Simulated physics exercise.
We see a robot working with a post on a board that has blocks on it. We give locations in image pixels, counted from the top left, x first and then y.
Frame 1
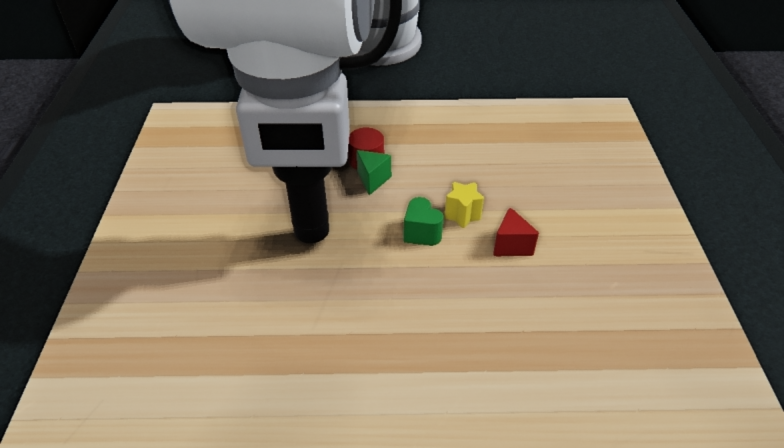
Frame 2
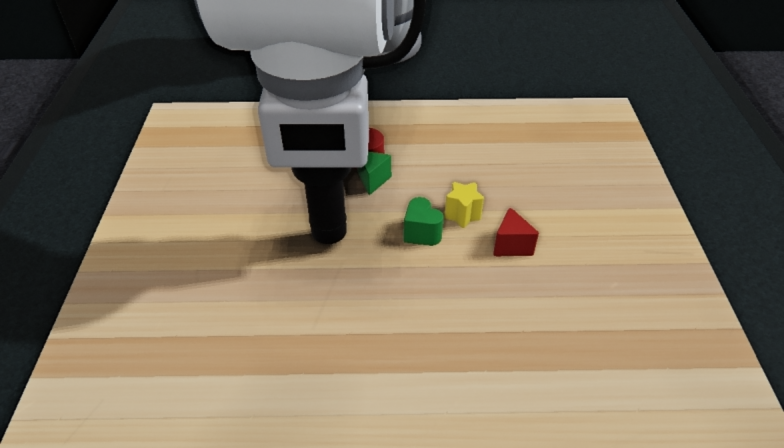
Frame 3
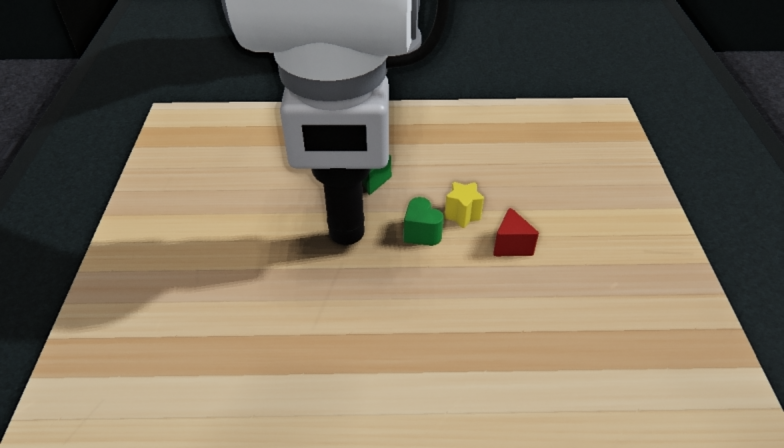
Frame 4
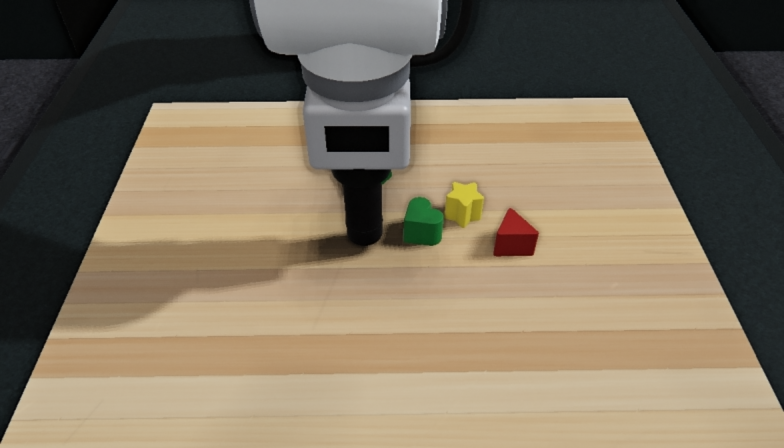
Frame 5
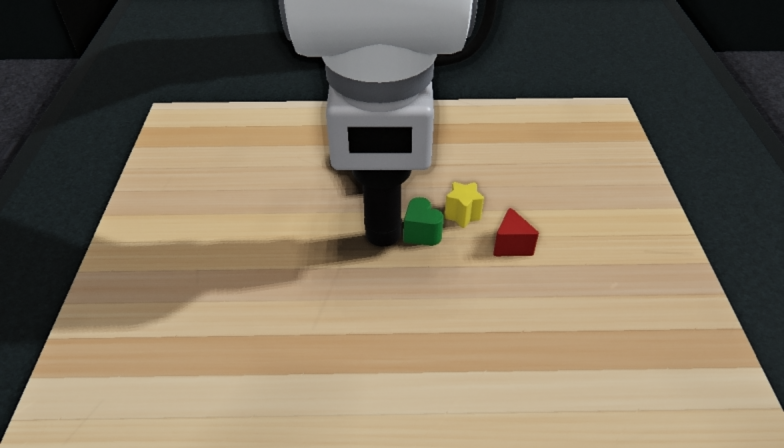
A robot arm with a black post slid steadily to the right across a wooden board, passing in front of a red block and a green one and coming up beside the unmoved green heart-shaped block.
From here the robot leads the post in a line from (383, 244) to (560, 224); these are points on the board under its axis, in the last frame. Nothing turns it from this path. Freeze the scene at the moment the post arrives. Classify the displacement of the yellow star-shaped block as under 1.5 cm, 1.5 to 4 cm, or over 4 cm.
My estimate: Beyond 4 cm.
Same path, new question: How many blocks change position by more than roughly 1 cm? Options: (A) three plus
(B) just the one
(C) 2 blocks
A - three plus.
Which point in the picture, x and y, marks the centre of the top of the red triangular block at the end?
Answer: (538, 228).
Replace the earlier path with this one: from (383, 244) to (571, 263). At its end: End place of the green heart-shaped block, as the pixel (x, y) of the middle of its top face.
Most likely (464, 205).
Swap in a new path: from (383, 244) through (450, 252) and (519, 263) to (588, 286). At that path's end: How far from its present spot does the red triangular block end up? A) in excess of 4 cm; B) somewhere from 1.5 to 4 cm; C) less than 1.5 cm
B - somewhere from 1.5 to 4 cm.
On the path given first. One third of the way, post (444, 227); green heart-shaped block (467, 197), turned 50° anticlockwise; yellow star-shaped block (480, 179), turned 25° anticlockwise.
Two thirds of the way, post (504, 221); green heart-shaped block (512, 184), turned 110° anticlockwise; yellow star-shaped block (491, 169), turned 90° anticlockwise; red triangular block (529, 226), turned 35° clockwise.
At the end, post (562, 215); green triangular block unmoved; green heart-shaped block (522, 180), turned 140° anticlockwise; yellow star-shaped block (491, 168), turned 95° anticlockwise; red triangular block (538, 228), turned 55° clockwise.
